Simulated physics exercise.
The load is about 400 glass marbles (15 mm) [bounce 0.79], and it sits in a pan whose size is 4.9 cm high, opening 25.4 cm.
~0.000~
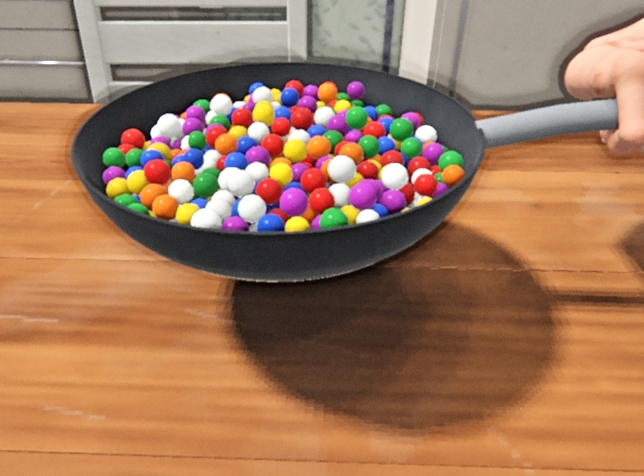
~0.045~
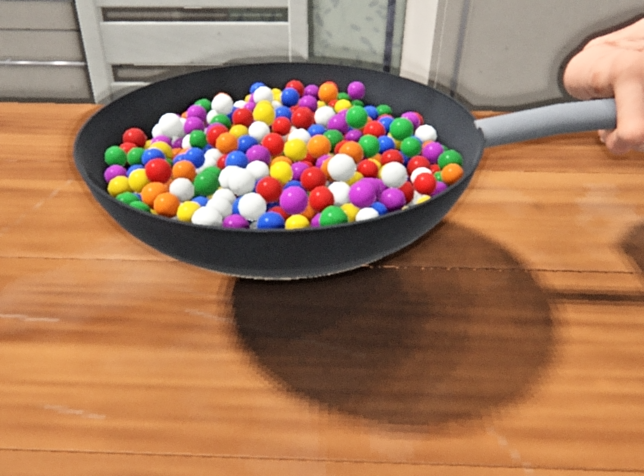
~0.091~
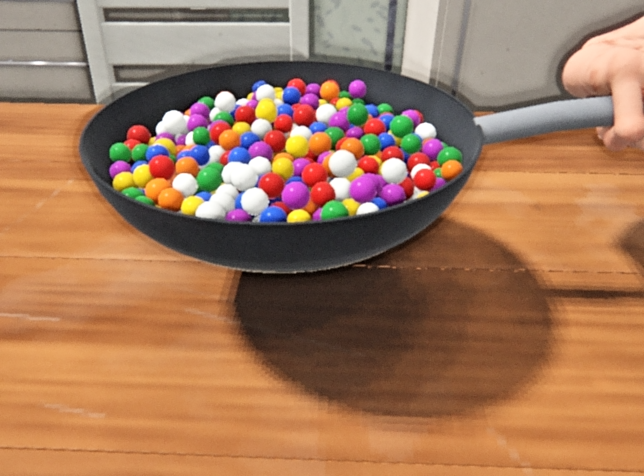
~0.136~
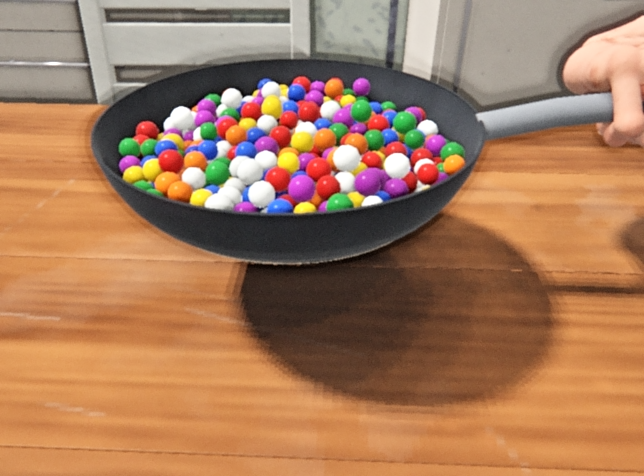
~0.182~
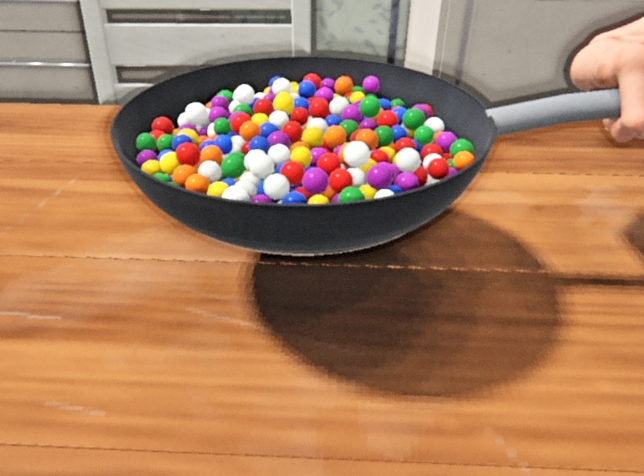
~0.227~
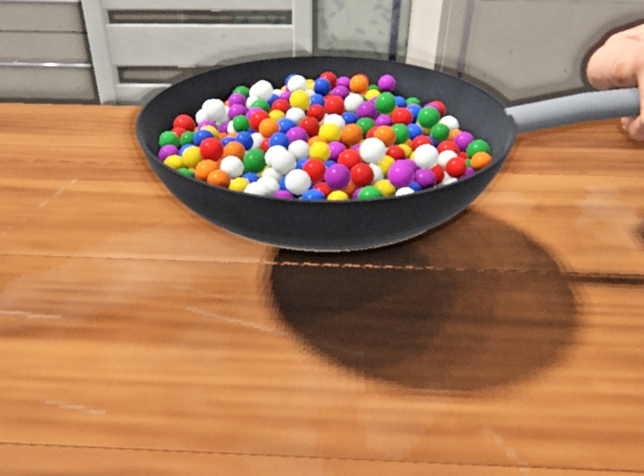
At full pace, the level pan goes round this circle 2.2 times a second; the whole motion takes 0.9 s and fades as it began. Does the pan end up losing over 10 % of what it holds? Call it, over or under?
My call: Under.
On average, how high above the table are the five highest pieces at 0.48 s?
Roughly 15 cm.
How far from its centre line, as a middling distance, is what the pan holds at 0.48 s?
7.5 cm.
Then, at 0.48 s, pan 100 %; middle of the pieces not yet landed near (343, 179).
After 0.68 s, pan 100 %; middle of the pieces not yet landed near (292, 151).
After 0.88 s, pan 100 %; middle of the pieces not yet landed near (351, 152).
After 1.06 s, pan 100 %; middle of the pieces not yet landed near (360, 157).
At rest (1.5 s), pan 100 %.
